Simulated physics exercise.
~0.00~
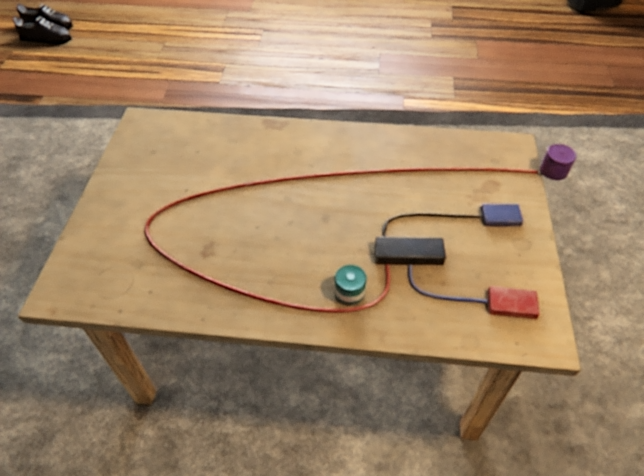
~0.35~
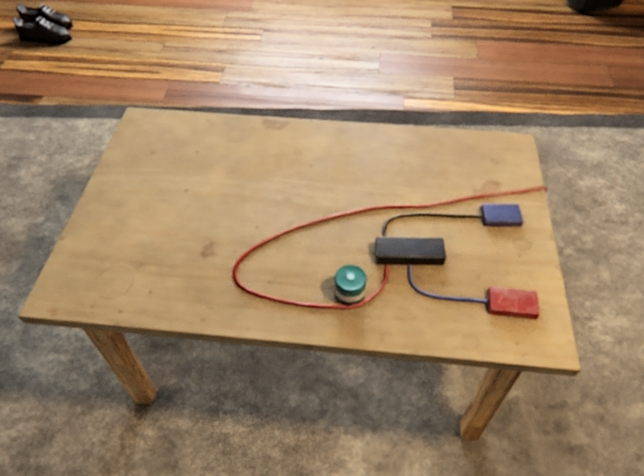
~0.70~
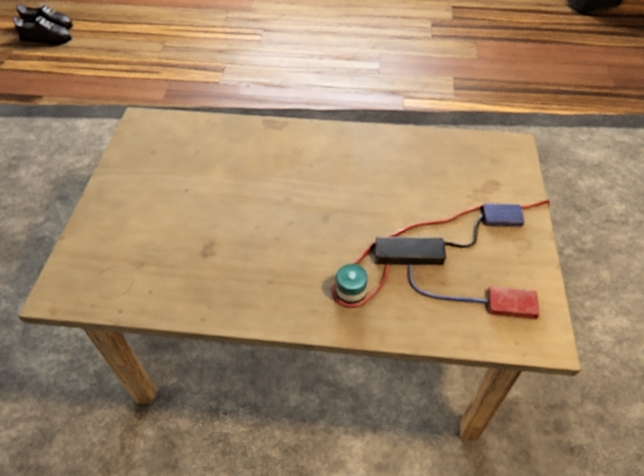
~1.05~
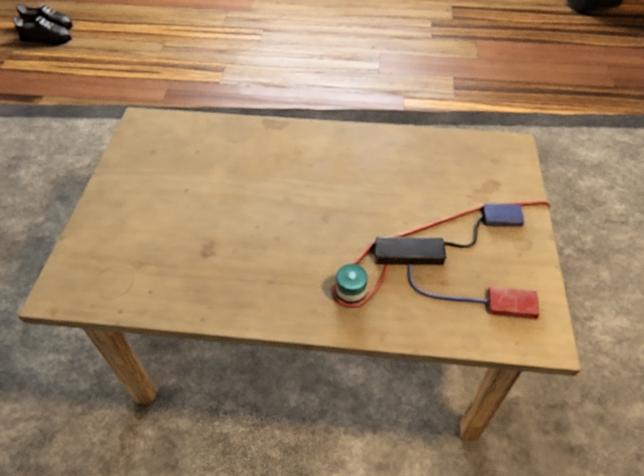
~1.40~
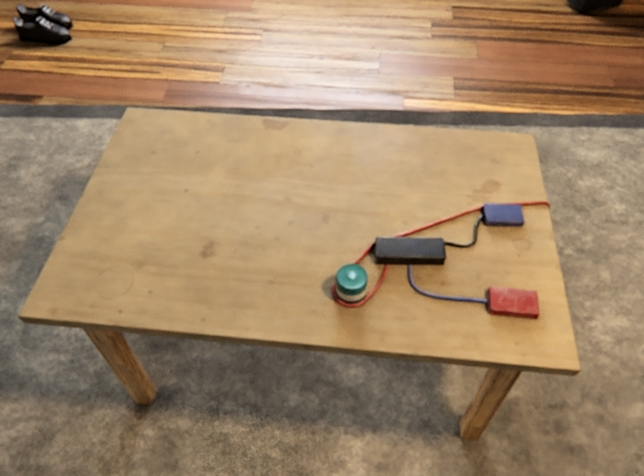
A purple cylinder drops off the table's right edge, pulling its red cable around a teal tin.
